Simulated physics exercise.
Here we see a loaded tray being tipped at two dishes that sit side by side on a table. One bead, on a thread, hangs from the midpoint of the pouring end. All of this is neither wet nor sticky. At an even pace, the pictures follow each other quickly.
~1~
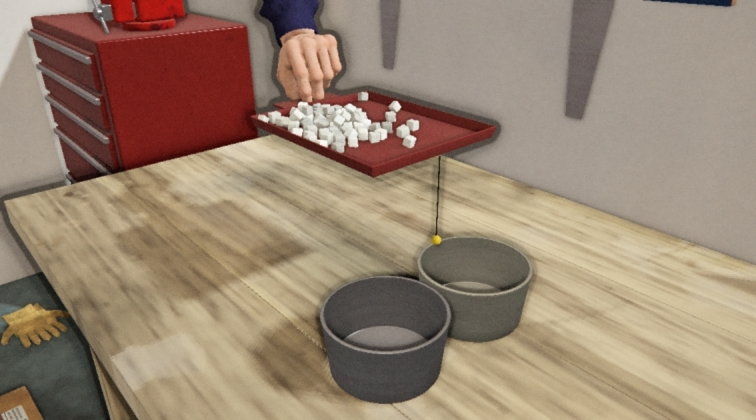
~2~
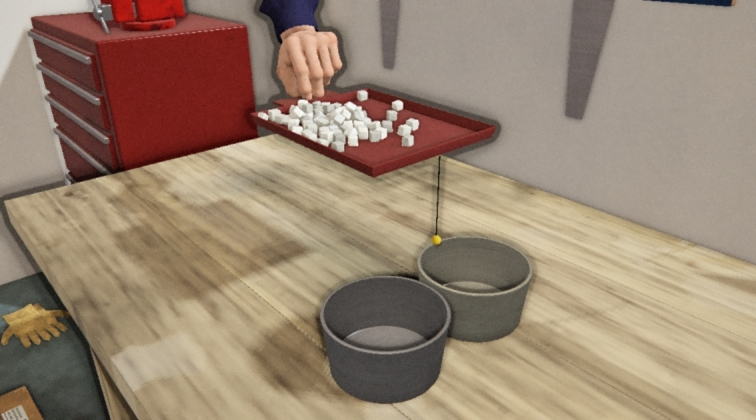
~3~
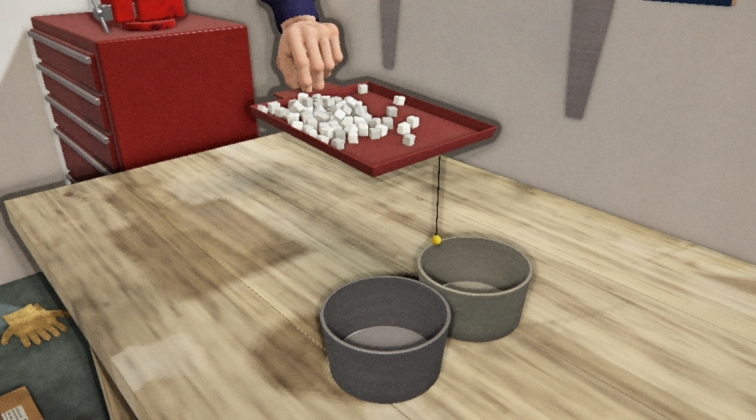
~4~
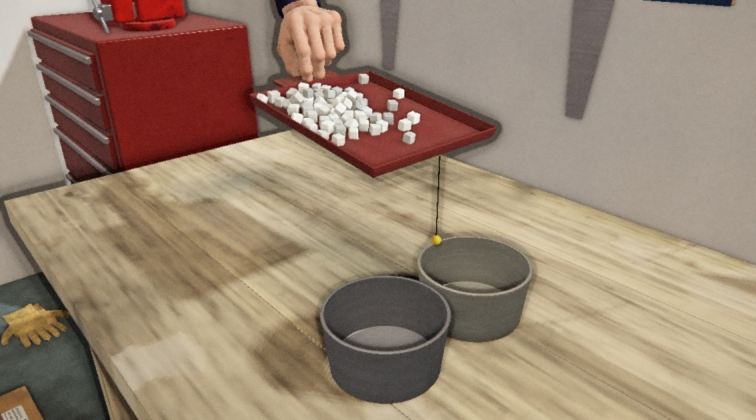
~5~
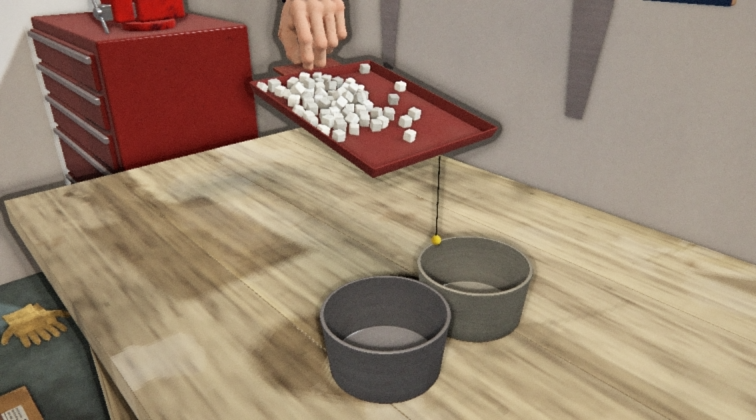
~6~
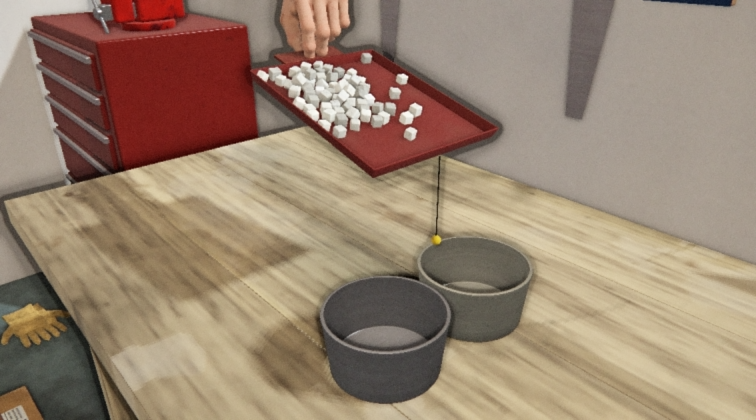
A hand gradually raised the back of a red tray scattered with white cubes, tilting it toward two round gray dishes on a wooden table, while a small yellow bead hung still from its front edge.
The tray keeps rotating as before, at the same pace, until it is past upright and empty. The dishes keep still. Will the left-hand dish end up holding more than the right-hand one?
No, the right-hand one gets more.
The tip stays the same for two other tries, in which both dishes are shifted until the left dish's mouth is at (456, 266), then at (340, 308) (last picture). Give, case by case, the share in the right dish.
Roughly 0 per cent, then roughly 50 per cent.
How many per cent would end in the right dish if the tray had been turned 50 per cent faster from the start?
It would be close to 50 per cent.
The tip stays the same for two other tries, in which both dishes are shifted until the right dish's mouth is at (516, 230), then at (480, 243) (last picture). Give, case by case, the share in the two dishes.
You'd get 80 per cent first and 70 per cent second.
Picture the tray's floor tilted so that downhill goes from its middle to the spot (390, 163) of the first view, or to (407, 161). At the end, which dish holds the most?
First: The dish at left. Second: The dish at left.
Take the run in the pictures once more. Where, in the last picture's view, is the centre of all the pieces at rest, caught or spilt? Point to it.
Resting centre, last frame: Roughly (475, 320).
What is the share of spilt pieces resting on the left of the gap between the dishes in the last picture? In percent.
That would be roughly 10 per cent.
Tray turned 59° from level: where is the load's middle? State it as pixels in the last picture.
Look around (427, 143) in the last picture.
Soon after the last picture, tray tipped steeply; most on the tray; a small part in the right dish; a stray few outside both; a small part in the air.
A little later, tray tipped right over; about half on the tray; a small part in the left dish; about a quarter in the right dish; a small part outside both.
Later still, tray tipped past a quarter turn; about a quarter in the left dish; about half in the right dish; about a quarter outside both.
At rest, tray tipped past a quarter turn; about a quarter in the left dish; about half in the right dish; about a quarter outside both.
